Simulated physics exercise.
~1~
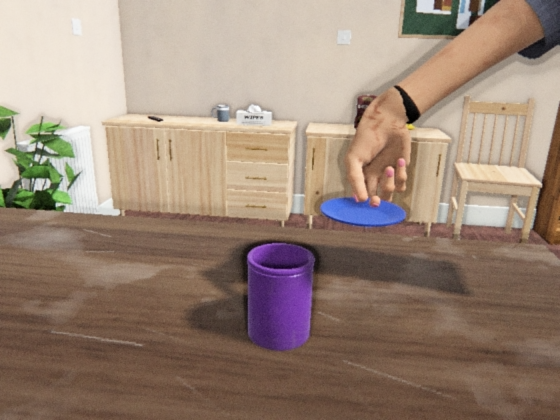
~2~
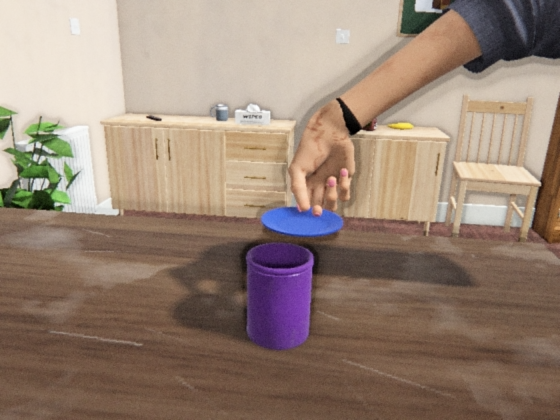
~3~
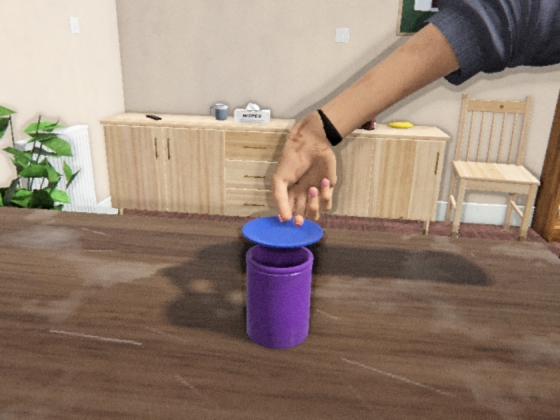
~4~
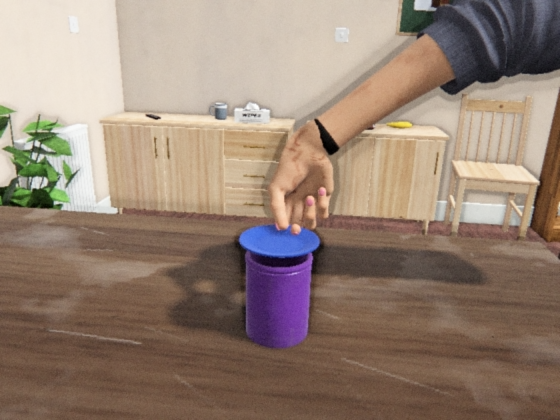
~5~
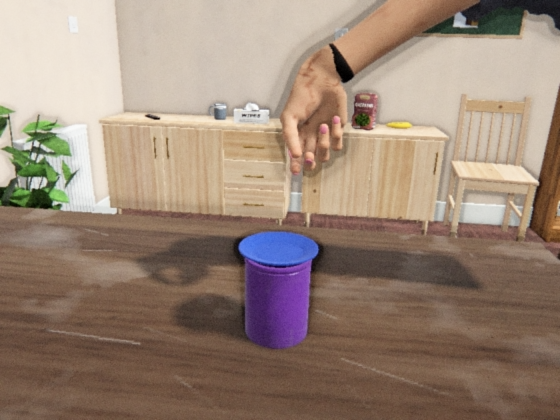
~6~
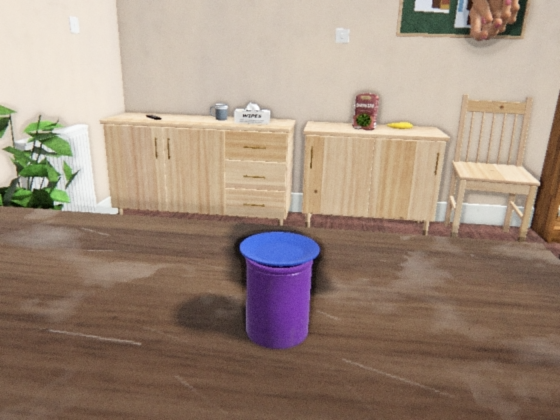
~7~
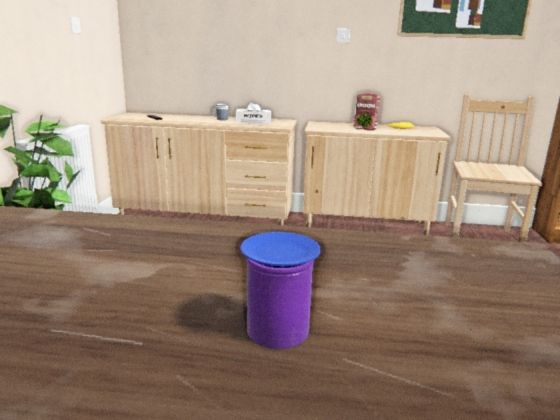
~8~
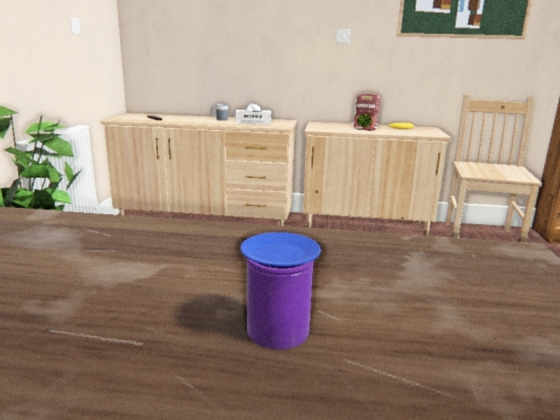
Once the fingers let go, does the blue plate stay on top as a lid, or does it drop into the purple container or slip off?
The blue plate stays on top as a lid. It rests on the rim and covers the opening of the purple container.
At first, a hand reaching in from the upper right holds a flat blue plate above and to the right of an open purple container on a wooden table, with cabinets, a chair and a plant behind. The hand carries the plate to the left until it hovers over the container. It then lowers the plate onto the rim. The fingers let go, and the hand draws back up and to the right, out of view. The blue plate stays resting across the top of the container, covering its opening.
